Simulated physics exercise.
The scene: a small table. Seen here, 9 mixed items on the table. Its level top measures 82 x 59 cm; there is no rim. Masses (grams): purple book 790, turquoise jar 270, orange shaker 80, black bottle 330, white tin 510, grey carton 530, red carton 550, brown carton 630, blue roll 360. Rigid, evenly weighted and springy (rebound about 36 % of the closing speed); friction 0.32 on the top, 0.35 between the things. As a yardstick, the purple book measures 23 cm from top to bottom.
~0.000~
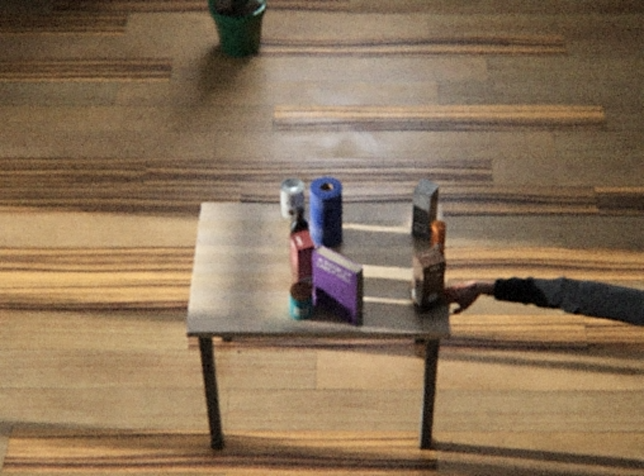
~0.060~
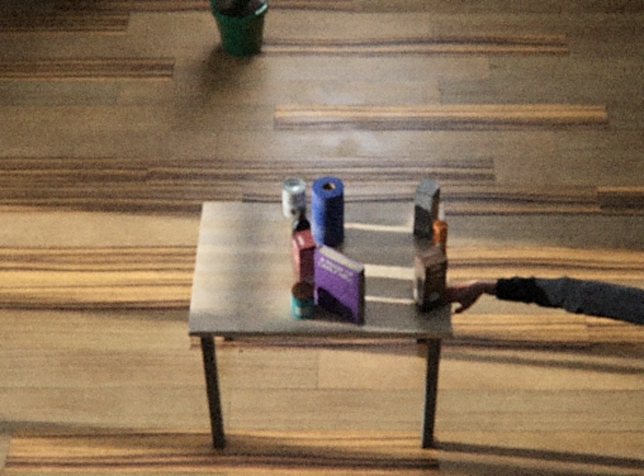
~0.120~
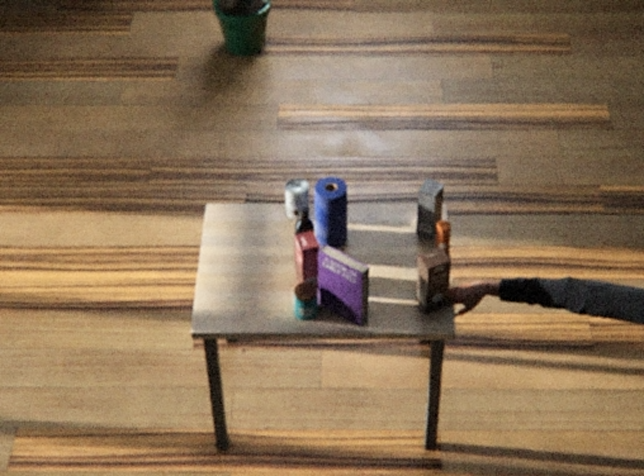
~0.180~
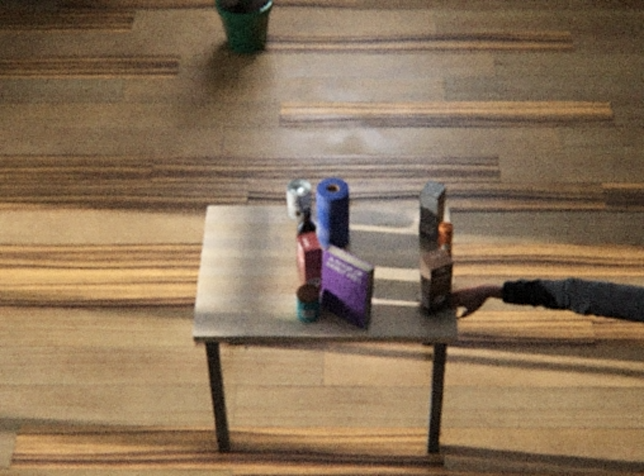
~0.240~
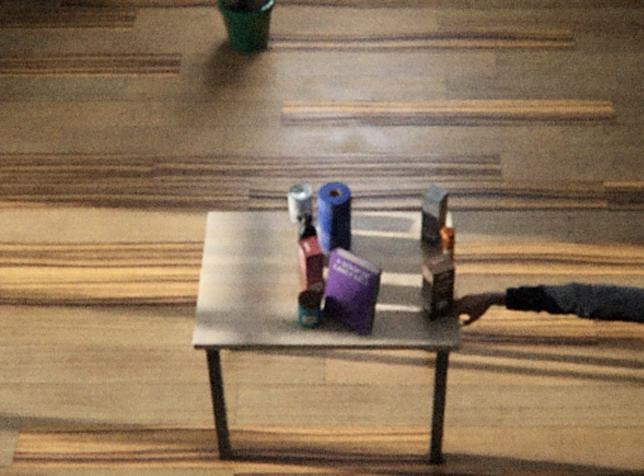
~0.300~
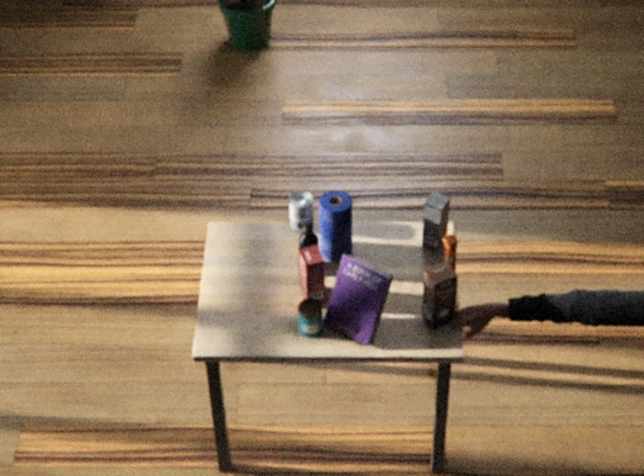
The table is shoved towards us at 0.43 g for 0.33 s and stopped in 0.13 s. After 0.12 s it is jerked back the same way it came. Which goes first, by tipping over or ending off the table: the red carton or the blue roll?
It is the former, the red carton.
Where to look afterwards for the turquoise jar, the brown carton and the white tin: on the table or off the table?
The turquoise jar ends off the table; the brown carton finishes off the table; the white tin finishes off the table.
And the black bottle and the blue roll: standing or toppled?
The black bottle is still upright; the blue roll keeps standing.
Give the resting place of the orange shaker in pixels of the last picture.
Around (459, 294).
Around 0.70 s, table 31 cm from its start; white tin now off the table; red carton shifted 7 cm near (309, 348); blue roll shifted 7 cm near (335, 293).
Around 1.00 s, table 6 cm from its start; purple book, turquoise jar, red carton and brown carton now off the table; blue roll shifted 24 cm near (335, 273); orange shaker on its side.
Around 1.40 s, blue roll shifted 18 cm near (335, 246); orange shaker on its side; grey carton at 35° to upright.
Finally (4.5 s), off the table, purple book, turquoise jar, white tin, red carton and brown carton; on their side or leaning hard on the table, orange shaker and grey carton; not toppled but over 5 cm from the start, black bottle and blue roll. Final places as that camera would see them, blue roll near (335, 246). Red carton went at 0.94 s; blue roll was never lost.
